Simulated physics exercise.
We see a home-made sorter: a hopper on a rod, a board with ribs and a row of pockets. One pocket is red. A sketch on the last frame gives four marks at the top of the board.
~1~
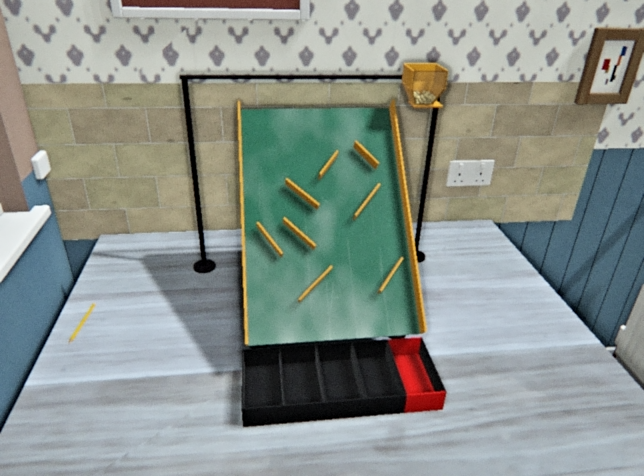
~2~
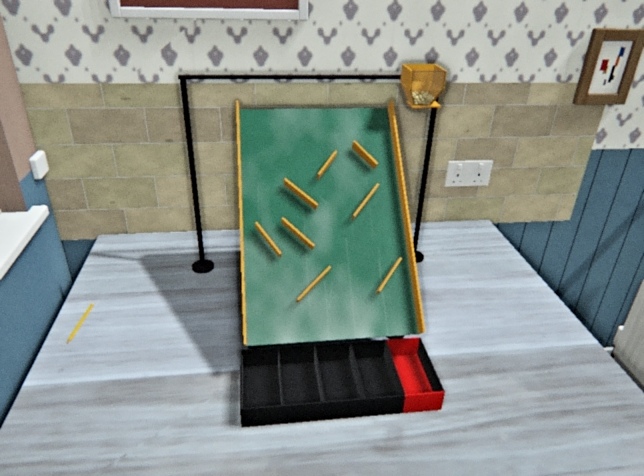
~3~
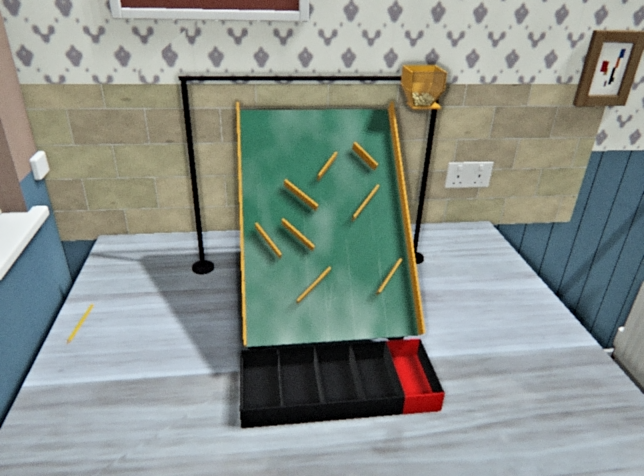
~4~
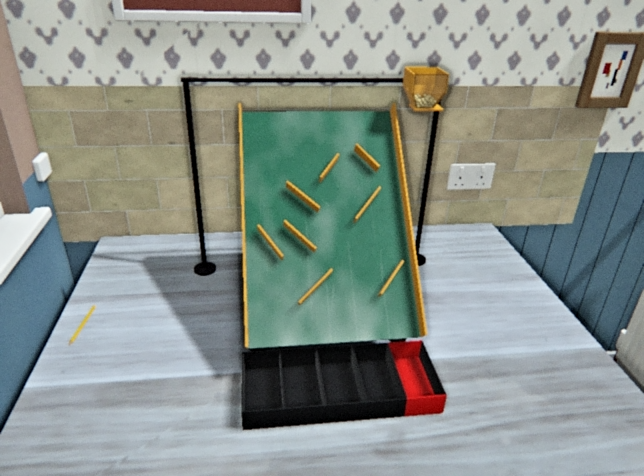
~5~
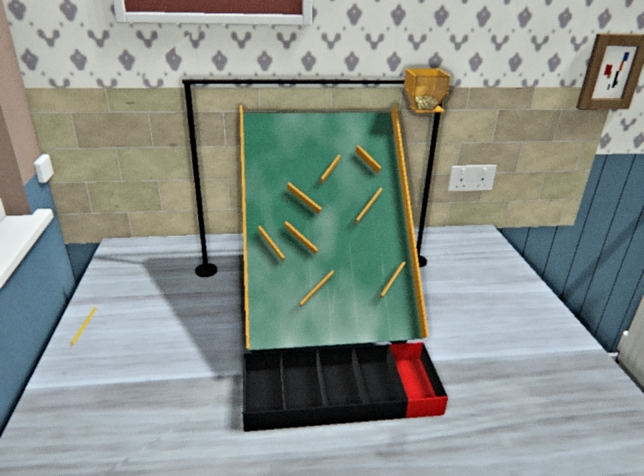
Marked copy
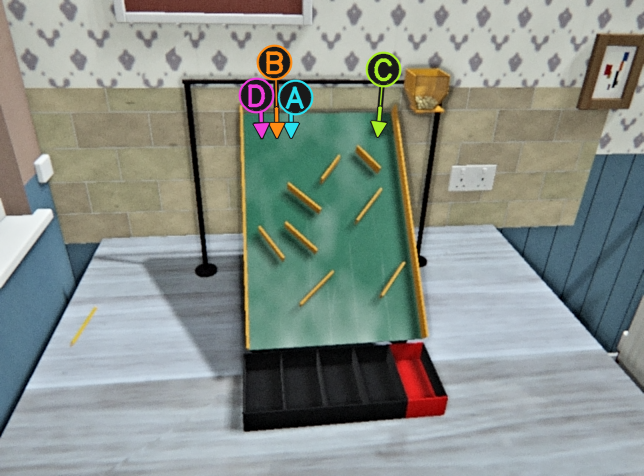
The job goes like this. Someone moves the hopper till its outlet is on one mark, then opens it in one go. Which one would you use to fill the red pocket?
The best mark is C.
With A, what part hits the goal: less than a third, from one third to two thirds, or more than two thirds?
It is less than a third.
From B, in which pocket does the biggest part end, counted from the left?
The first from the left.
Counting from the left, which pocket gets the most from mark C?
It is the fifth one.
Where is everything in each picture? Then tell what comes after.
In the first frame, hopper (421, 96), soya beans, door shut.
In the second frame, ribs (319, 174) to (336, 151), (354, 141) to (377, 164), (285, 179) to (318, 205).
In the third frame, ribs (354, 217) to (379, 185), (256, 223) to (281, 255), (283, 219) to (314, 247).
In the fourth frame, ribs (300, 302) to (332, 269), (381, 294) to (403, 261).
In the fifth frame, red pocket (427, 406), number 5 of 5 from the left.
On the marked copy, mark A meets the board at (291, 132); mark B meets the board at (276, 132); mark C meets the board at (378, 131); mark D meets the board at (261, 132).
With A, about a tenth in the red pocket, the larger part in other pockets, just a few outside the box.
With B, about a tenth in the red pocket, almost all in other pockets, just a few outside the box.
With C, the larger part in the red pocket, about a tenth in other pockets, about a tenth outside the box.
With D, just a few in the red pocket, almost all in other pockets, just a few outside the box.
